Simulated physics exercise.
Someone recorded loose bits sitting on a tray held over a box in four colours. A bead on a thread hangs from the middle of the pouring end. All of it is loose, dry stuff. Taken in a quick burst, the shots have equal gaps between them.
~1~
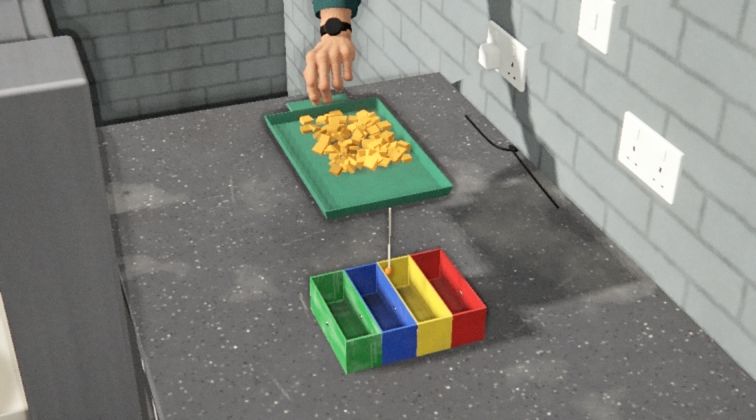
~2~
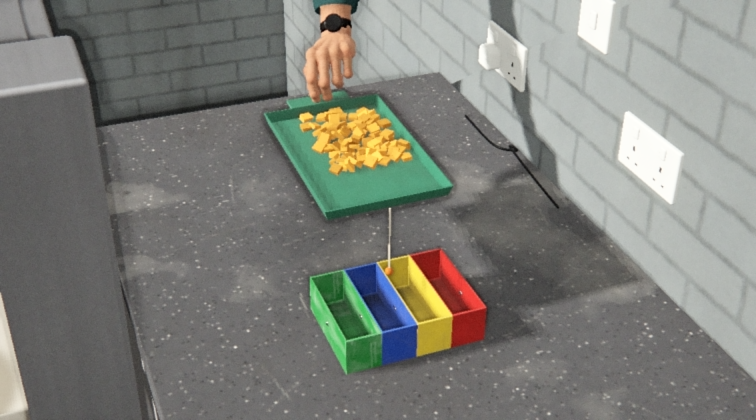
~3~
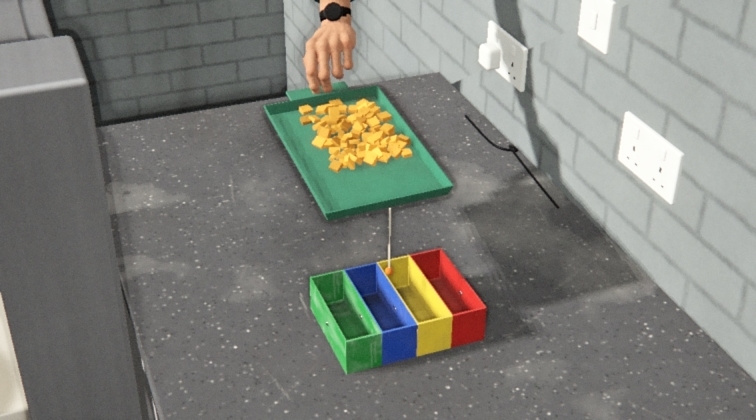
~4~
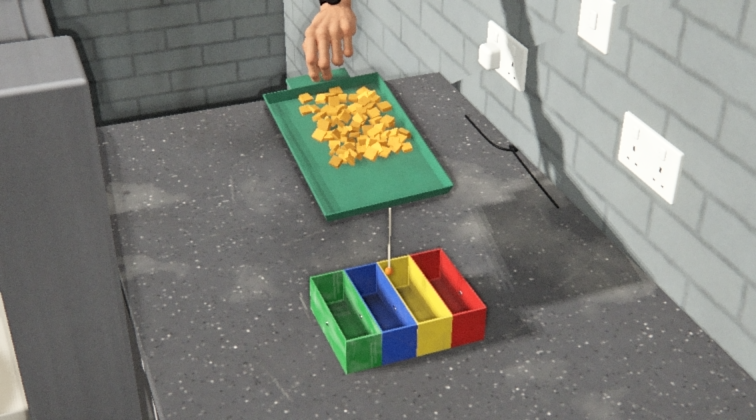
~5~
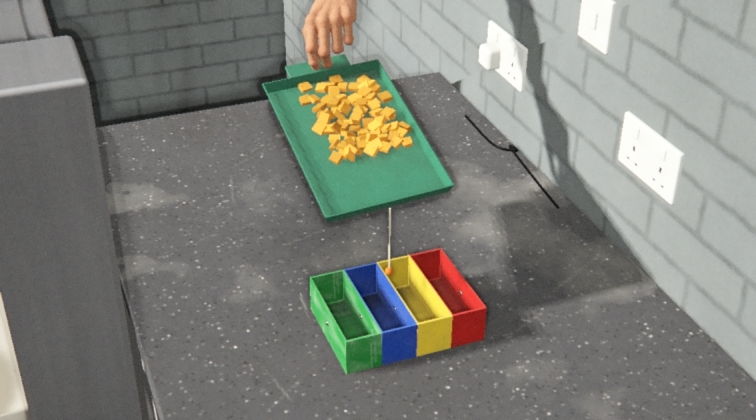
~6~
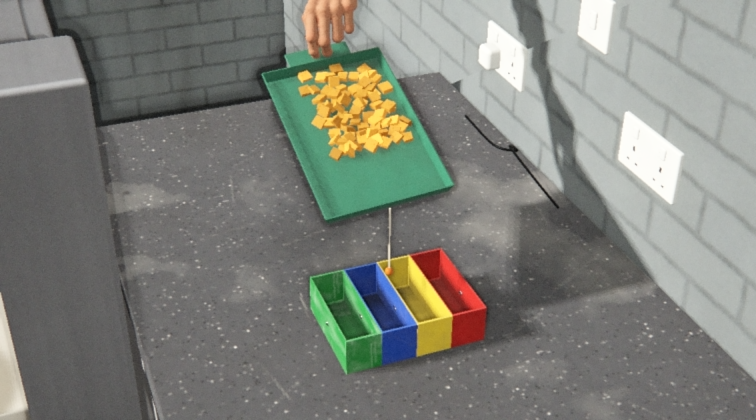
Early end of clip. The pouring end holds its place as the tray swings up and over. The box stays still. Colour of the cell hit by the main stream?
Green.
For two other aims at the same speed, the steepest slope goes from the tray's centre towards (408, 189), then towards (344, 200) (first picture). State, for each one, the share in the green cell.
It comes to about 0 per cent the first time and about 60 per cent the second.
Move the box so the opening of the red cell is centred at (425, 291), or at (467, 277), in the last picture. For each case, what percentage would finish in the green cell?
In order, 20 % and 40 %.
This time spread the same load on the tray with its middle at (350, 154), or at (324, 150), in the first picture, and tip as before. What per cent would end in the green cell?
Close to 50 in a hundred, then close to 50 in a hundred.
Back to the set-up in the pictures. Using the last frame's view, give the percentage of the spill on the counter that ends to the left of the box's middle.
I'd put it at around 90 per cent.
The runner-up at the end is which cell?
That blue cell.
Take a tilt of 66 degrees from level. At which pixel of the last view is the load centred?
(361, 214).
Soon, tray tipped steeply; about two thirds on the tray; a small part in the green cell; a small part in the blue cell; about a quarter falling or outside the box.
A while on, tray tipped past a quarter turn; a stray few on the tray; about half in the green cell; about a quarter in the blue cell; a stray few in the yellow cell; about a quarter falling or outside the box.
Towards the end, tray tipped past a quarter turn; about half in the green cell; about a quarter in the blue cell; a small part in the yellow cell; a small part falling or outside the box.
Finally, tray tipped past a quarter turn; about half in the green cell; about a quarter in the blue cell; a small part in the yellow cell; none in the red cell; a small part outside the box.
